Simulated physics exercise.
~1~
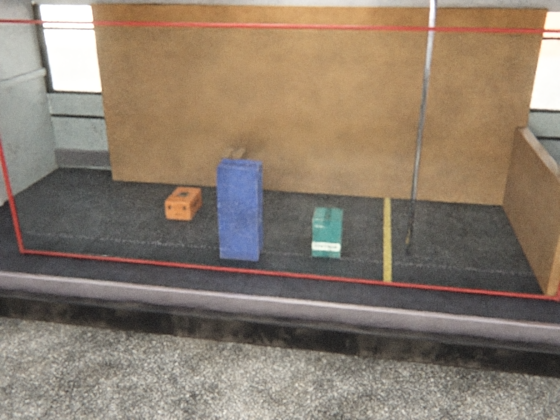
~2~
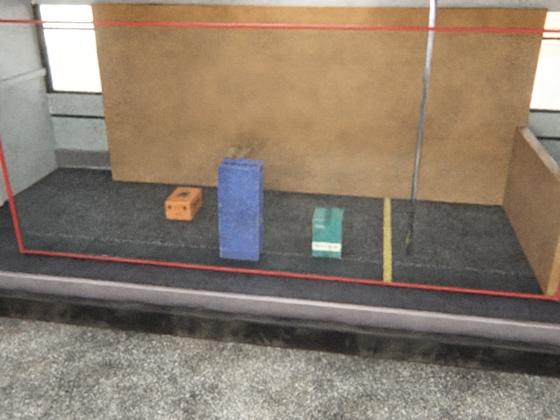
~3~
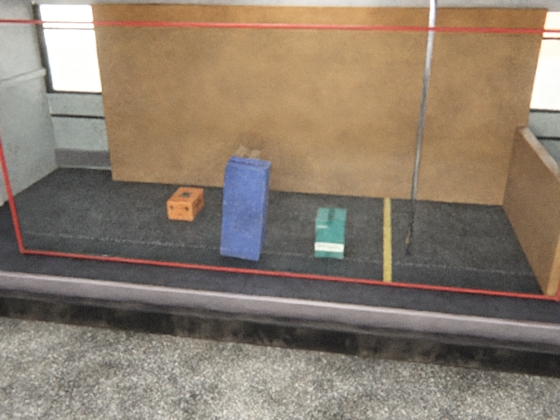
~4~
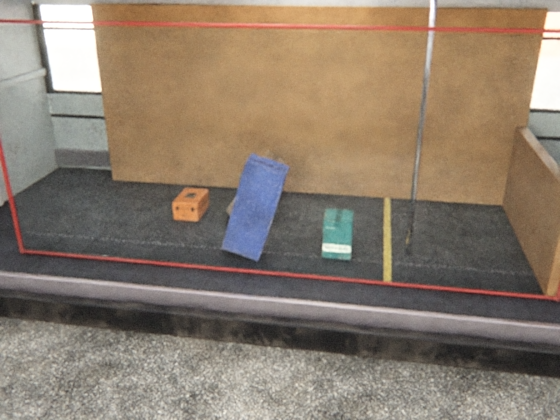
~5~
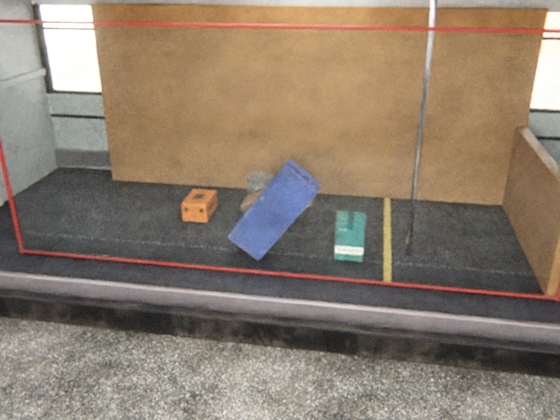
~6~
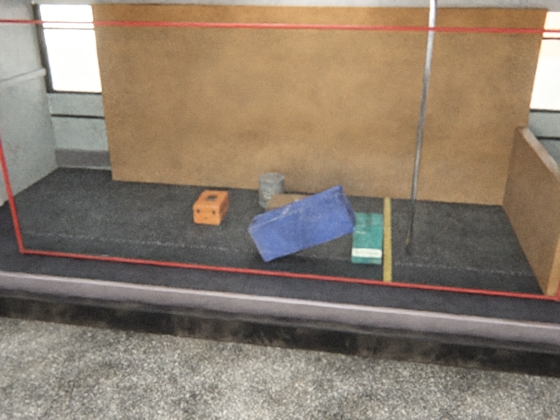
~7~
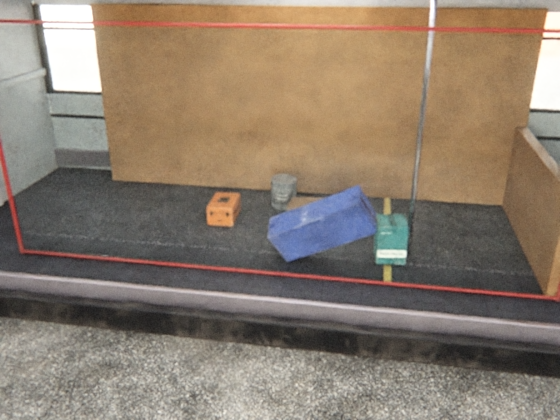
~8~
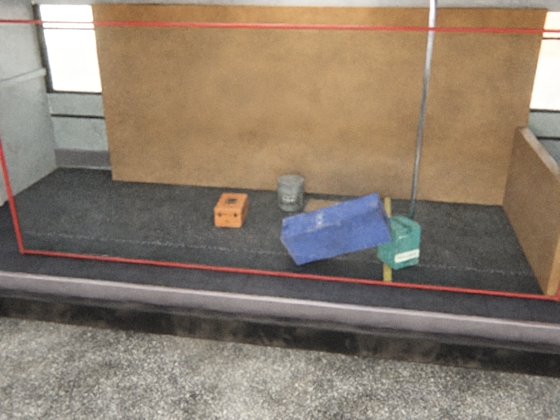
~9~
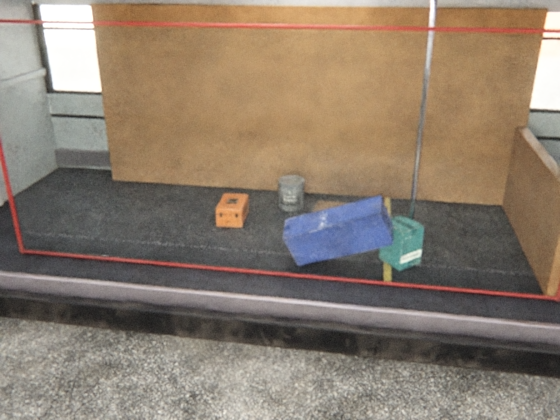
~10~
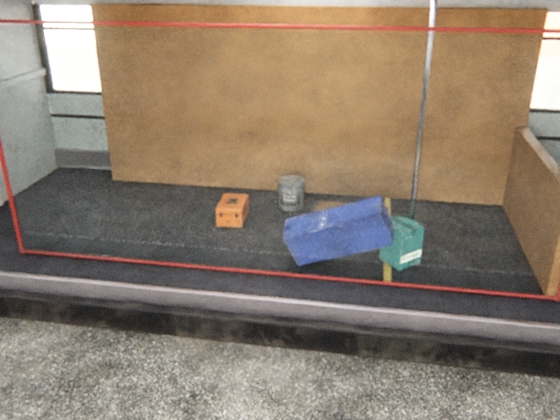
A tall blue box tipped over to the right and slid along the dark floor, as the orange toolbox, a grey bucket and a teal carton slid right too; only the teal carton crossed the yellow line, ending against the fallen blue box.
